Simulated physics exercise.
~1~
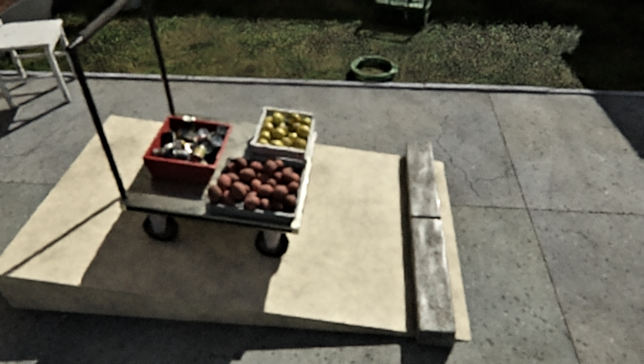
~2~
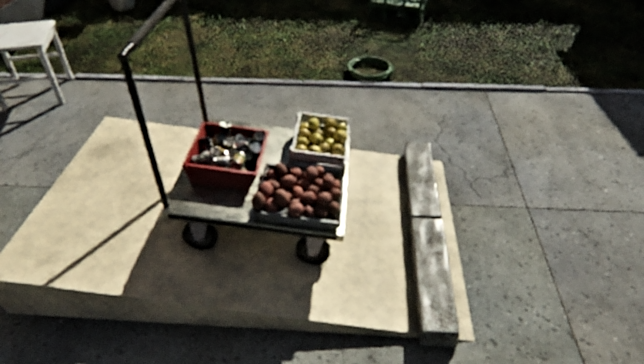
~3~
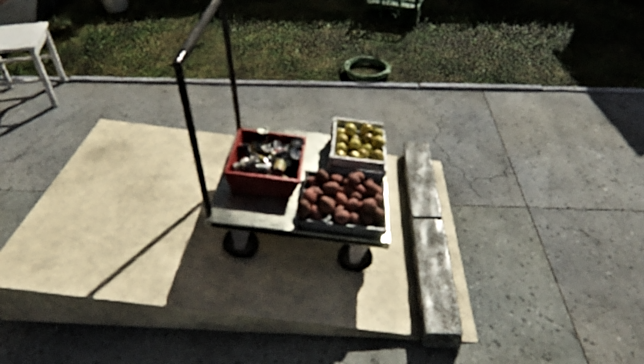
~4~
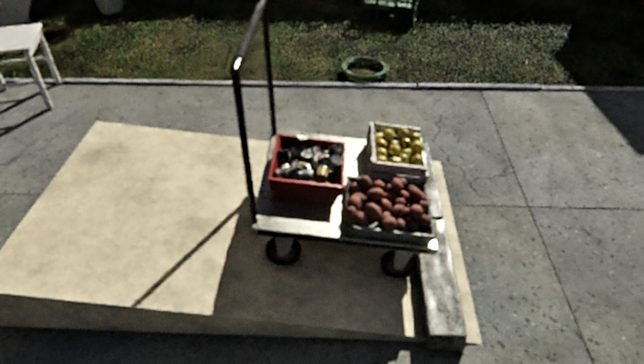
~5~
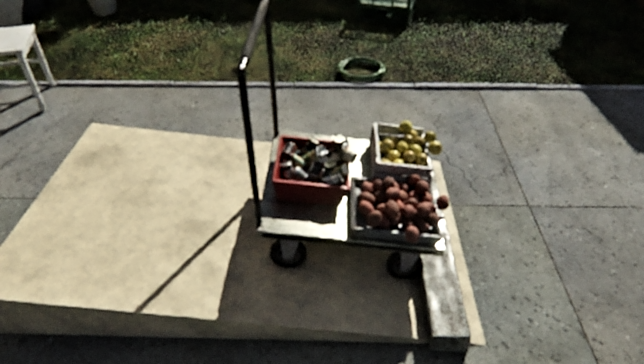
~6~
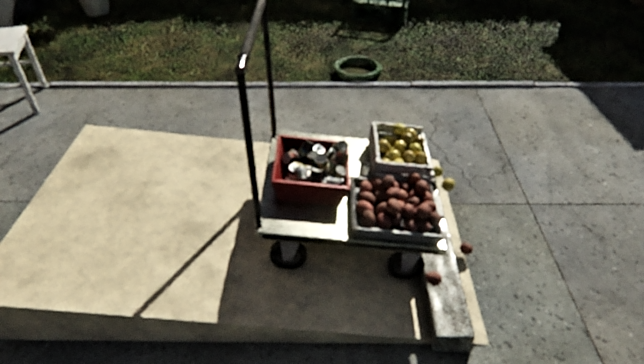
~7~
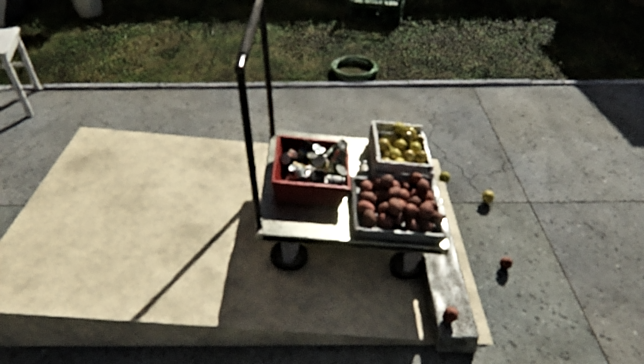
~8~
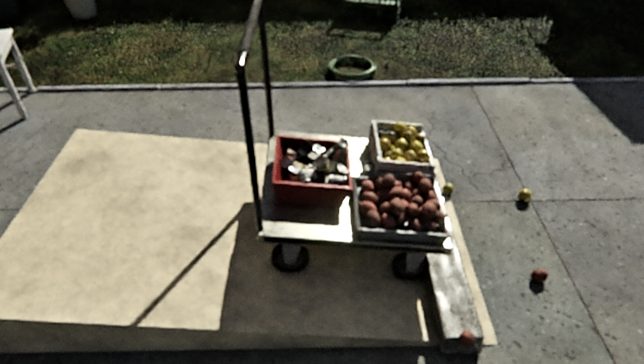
On a paved yard ramp, a cart rolls right, stops at a kerb and spills produce.
